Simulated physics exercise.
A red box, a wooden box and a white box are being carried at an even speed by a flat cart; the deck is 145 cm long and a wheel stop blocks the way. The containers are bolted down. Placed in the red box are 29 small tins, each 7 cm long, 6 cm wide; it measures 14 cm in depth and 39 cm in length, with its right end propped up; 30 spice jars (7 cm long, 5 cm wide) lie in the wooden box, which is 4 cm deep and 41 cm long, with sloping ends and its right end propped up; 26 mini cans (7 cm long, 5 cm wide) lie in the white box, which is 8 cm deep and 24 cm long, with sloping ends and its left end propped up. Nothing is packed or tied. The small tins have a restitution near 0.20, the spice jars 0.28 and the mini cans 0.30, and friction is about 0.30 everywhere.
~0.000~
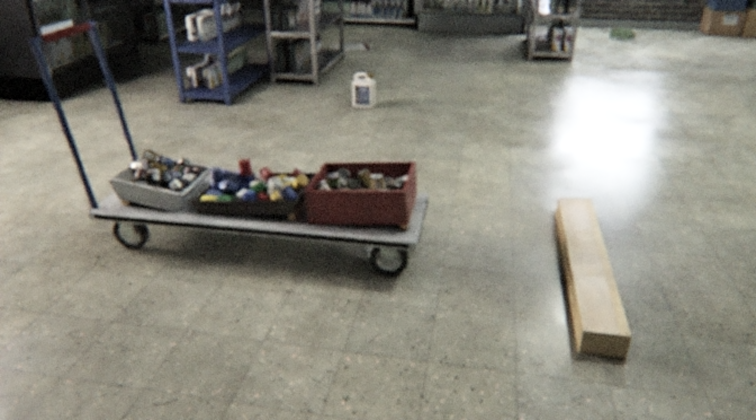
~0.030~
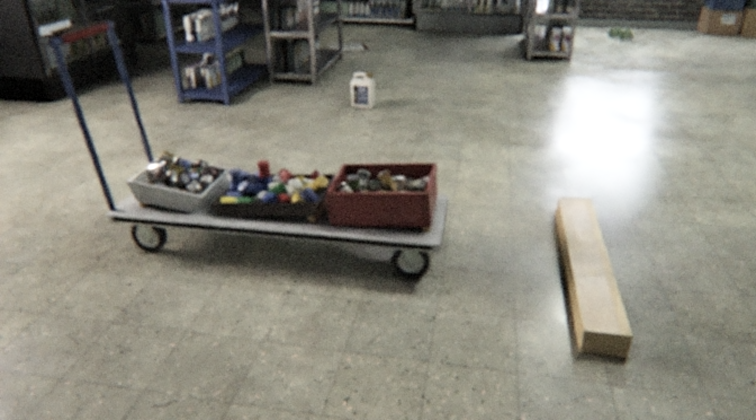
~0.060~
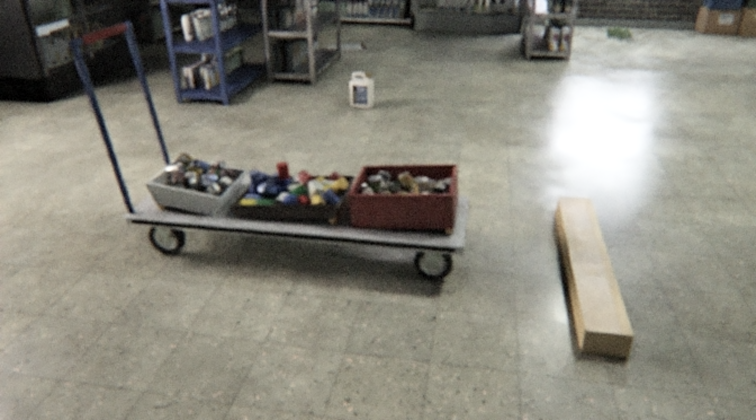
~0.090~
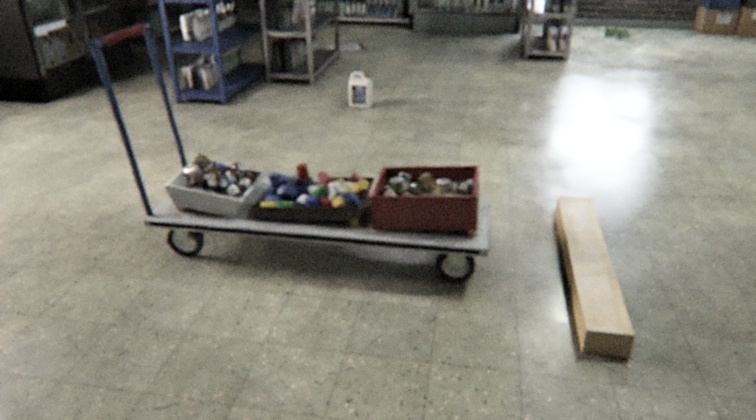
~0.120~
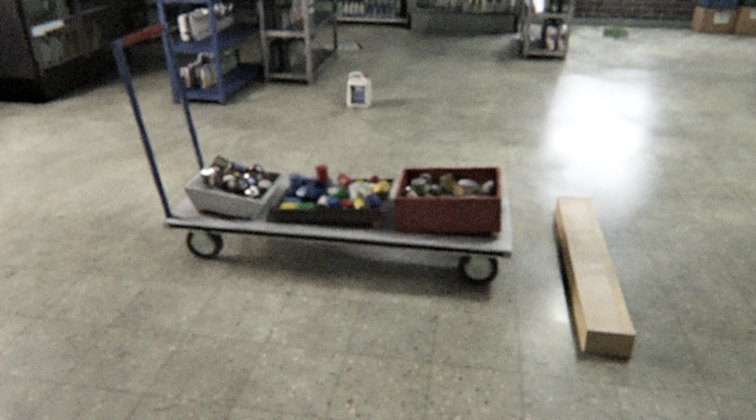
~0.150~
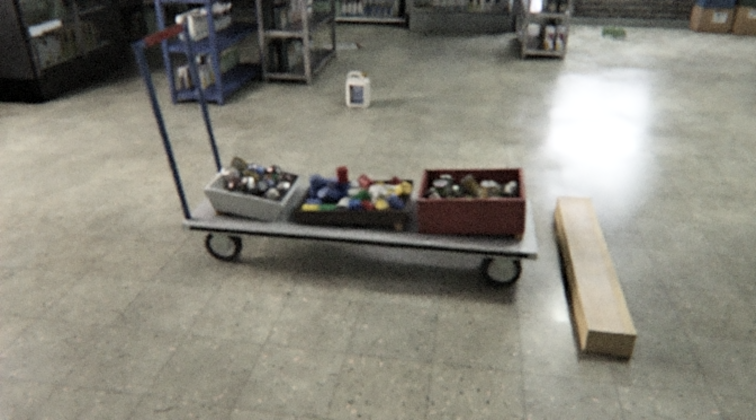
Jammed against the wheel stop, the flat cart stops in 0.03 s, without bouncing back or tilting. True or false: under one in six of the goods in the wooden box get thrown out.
False, over one in six are thrown out.
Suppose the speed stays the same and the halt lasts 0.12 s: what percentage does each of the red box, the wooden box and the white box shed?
With that change, red box 0 per cent, wooden box 40 per cent, white box 40 per cent.
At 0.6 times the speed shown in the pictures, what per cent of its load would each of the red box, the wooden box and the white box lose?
Then the red box sheds 0 per cent, the wooden box 20 per cent, and the white box 20 per cent.
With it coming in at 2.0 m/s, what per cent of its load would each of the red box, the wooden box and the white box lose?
Red box 0 %, wooden box 20 %, white box 20 %.
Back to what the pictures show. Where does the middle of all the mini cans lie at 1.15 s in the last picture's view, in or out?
I'd put it close to (341, 197).
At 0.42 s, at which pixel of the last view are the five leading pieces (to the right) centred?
I'd put their middle close to (565, 196).
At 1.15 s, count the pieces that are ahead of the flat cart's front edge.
About 2.
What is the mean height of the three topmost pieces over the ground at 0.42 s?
On average they sit about 56 cm high.
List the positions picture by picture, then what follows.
In the first frame (we follow the rim corner now nearest the camera; the camera moves round a little), wooden box at (294, 202); white box at (181, 194); 66 cm still to roll; nothing out yet.
In the second frame, wooden box at (316, 204); white box at (200, 196); 57 cm still to roll.
In the third frame, wooden box at (337, 205); white box at (220, 198); 48 cm still to roll.
In the fourth frame, wooden box at (359, 207); white box at (240, 200); 38 cm still to roll.
In the fifth frame, wooden box at (382, 209); white box at (260, 202); 29 cm still to roll.
In the sixth frame, wooden box at (404, 211); white box at (281, 204); 20 cm still to roll; nothing out yet.
After 0.20 s, impact.
After 0.30 s, 0 of 29 out of the red box, 1 of 30 out of the wooden box and 4 of 26 out of the white box.
After 0.42 s, 1 of 29 out of the red box, 9 of 30 out of the wooden box and 9 of 26 out of the white box.
After 0.65 s, 1 of 29 out of the red box, 15 of 30 out of the wooden box and 15 of 26 out of the white box.
Final count (at 1.15 s), 1 of 29 out of the red box, 16 of 30 out of the wooden box and 15 of 26 out of the white box. Asked share, 16 of 30, 53 per cent.
